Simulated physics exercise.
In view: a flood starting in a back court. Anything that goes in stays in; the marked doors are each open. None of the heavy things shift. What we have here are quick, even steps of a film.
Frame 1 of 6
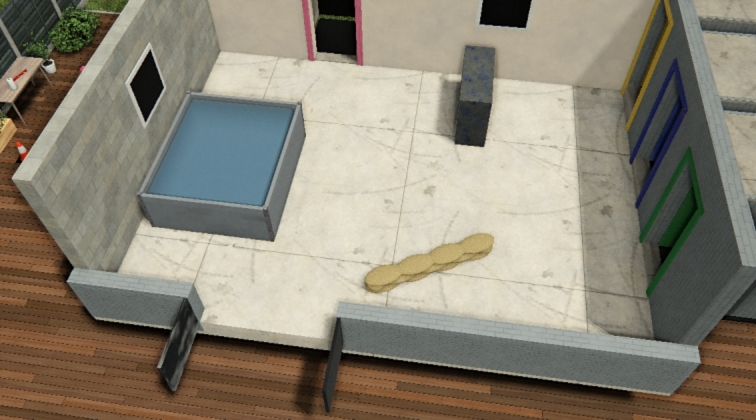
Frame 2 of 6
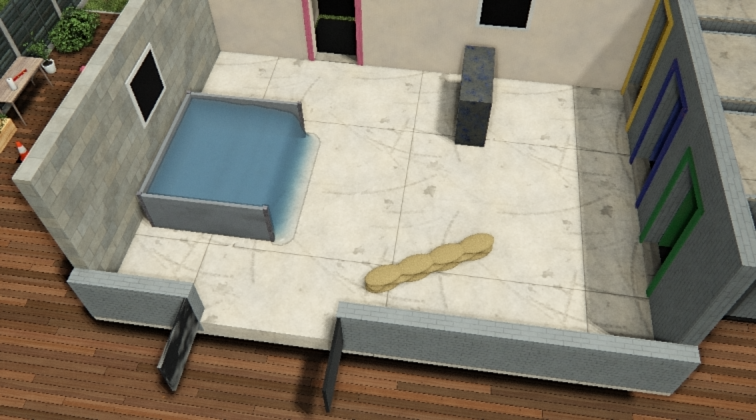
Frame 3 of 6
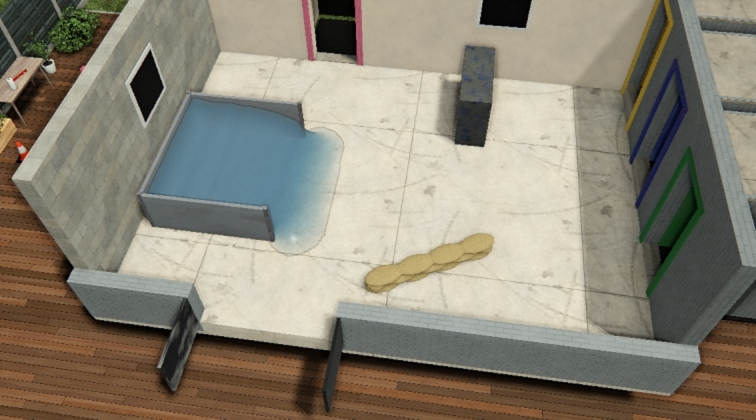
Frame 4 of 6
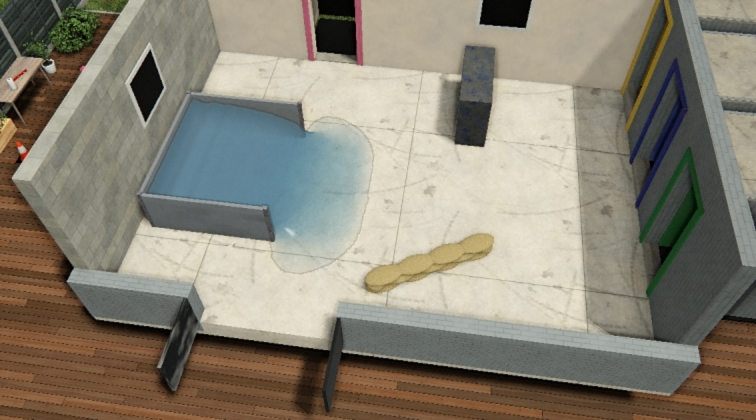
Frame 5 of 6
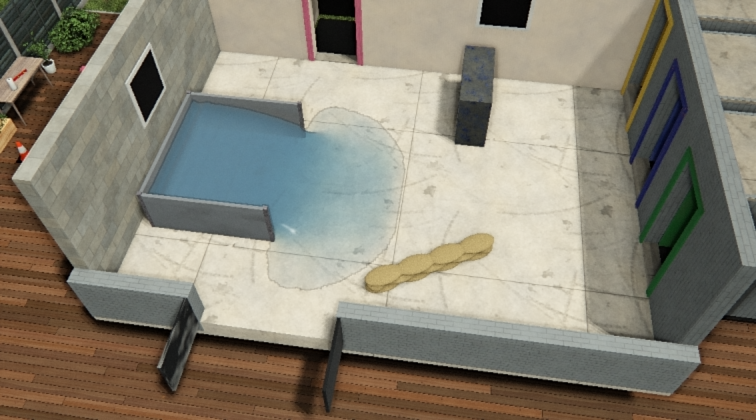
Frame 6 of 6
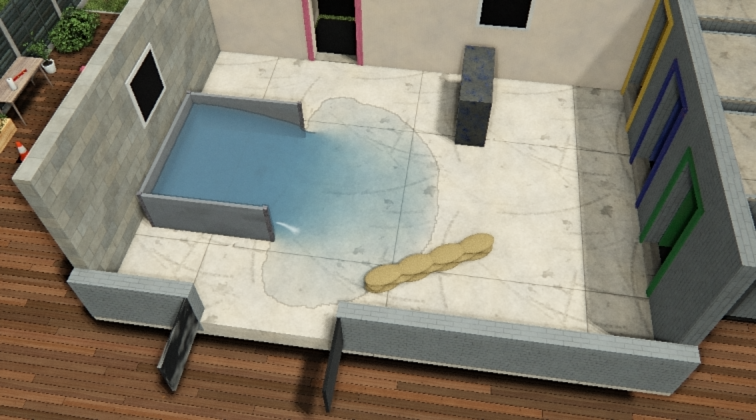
Blue water pouring from the open right side of a grey tank, spreading across a pale courtyard floor to a sandbag row.
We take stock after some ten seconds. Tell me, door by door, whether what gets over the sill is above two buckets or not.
In order: The pink door will pass two buckets at most. The blue door will pass more than two buckets. The yellow door will pass two buckets at most. The green door will pass more than two buckets.
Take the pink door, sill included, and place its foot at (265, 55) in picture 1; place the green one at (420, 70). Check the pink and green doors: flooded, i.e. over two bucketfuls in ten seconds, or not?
Result: Pink ends up below; green ends up above.
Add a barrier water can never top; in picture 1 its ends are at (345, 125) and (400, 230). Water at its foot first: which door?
The door marked pink.
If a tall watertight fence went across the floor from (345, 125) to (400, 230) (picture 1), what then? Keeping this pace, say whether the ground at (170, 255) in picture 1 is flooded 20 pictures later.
That spot would be high and dry.
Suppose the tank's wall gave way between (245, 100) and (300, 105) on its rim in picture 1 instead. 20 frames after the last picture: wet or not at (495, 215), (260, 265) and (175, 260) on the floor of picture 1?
One by one: Unsoaked; unsoaked; unsoaked.
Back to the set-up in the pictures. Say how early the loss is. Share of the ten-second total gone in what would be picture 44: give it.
I'd estimate some 75 per cent.
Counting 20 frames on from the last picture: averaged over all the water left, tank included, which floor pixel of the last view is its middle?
That puts it at around (446, 183).
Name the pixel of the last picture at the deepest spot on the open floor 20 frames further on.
It should be deepest at about (618, 94).
A moment on, water covers 40 % of the floor; the pink door not reached, the blue door not reached, the yellow door not reached, the green door not reached.
Next, water covers 50 % of the floor; the pink door not reached, the blue door under two buckets in, the yellow door not reached, the green door under two buckets in.
Then, water covers 70 % of the floor; the pink door wet at the sill, nothing in, the blue door far over two buckets in, the yellow door wet at the sill, nothing in, the green door far over two buckets in.
Later, water covers 85 % of the floor; the pink door wet at the sill, nothing in, the blue door far over two buckets in, the yellow door under two buckets in, the green door far over two buckets in.
In the end, water covers 90 % of the floor; the pink door under two buckets in, the blue door far over two buckets in, the yellow door under two buckets in, the green door far over two buckets in.
